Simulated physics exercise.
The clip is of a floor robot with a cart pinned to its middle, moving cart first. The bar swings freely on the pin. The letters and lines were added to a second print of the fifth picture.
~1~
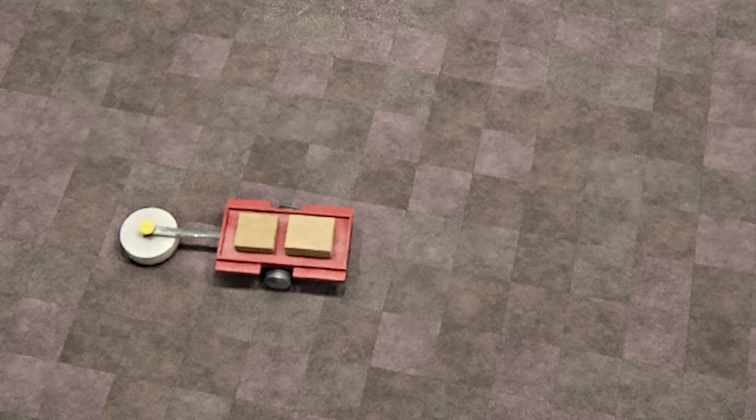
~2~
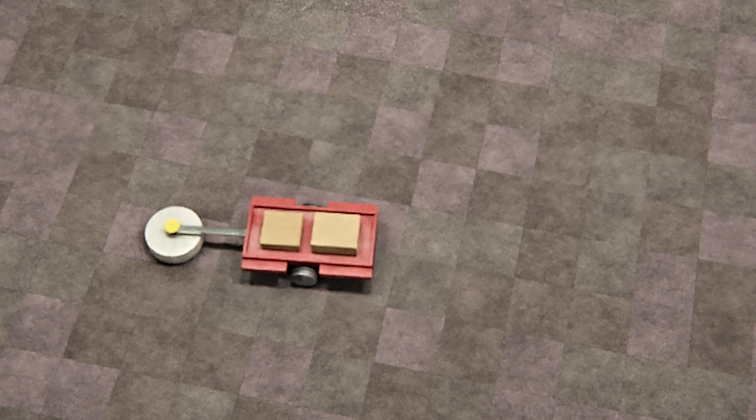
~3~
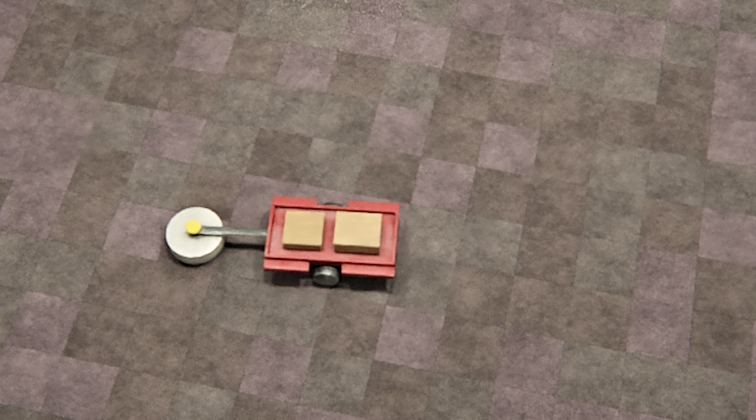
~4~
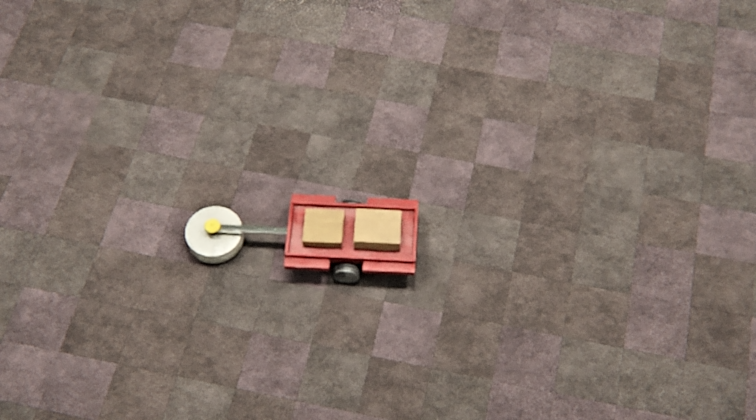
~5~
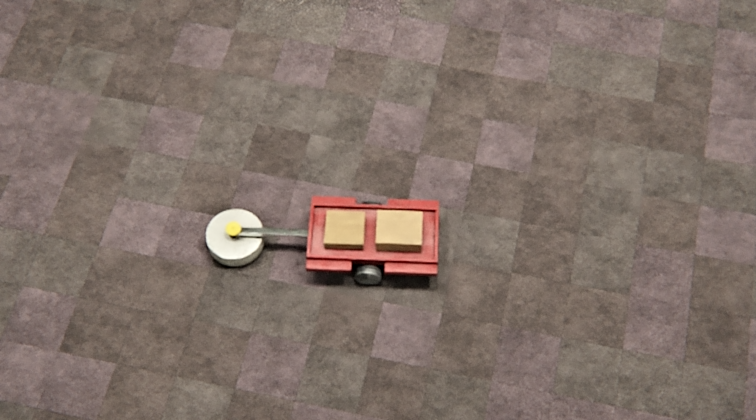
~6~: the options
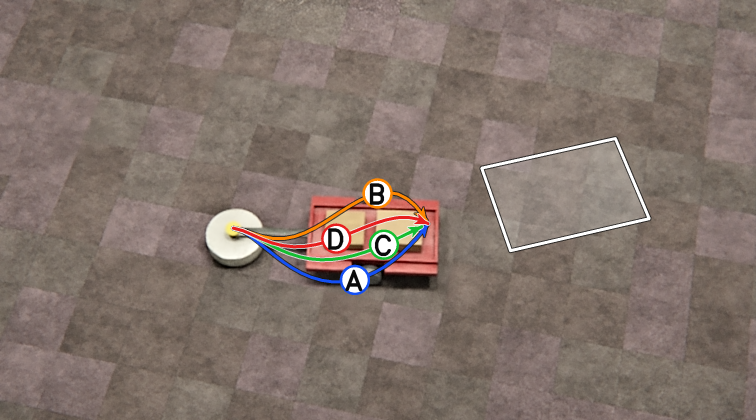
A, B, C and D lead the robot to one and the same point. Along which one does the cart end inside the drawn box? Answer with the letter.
The robot should drive C.
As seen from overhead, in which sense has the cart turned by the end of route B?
It turns clockwise.
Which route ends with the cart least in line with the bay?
Route B.
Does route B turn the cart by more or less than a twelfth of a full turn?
Less than that.
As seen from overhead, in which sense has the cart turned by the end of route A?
It turns anticlockwise.
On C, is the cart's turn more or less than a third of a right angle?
Less.
On the copy, A from (233, 228) via (333, 282) to (428, 224); B from (233, 228) via (332, 217) to (427, 221); C from (233, 228) via (332, 259) to (422, 227); D from (233, 228) via (336, 239) to (428, 224); the bay at (564, 193).
On C. First, robot (301, 264), cart (438, 229).
Then, robot (371, 257), cart (503, 210).
Finally, robot (428, 231), cart (562, 194); the cart stands in the bay.
By contrast, A leaves the cart at (540, 158), out of the bay; B leaves the cart at (564, 268), out of the bay; D leaves the cart at (569, 227), out of the bay.
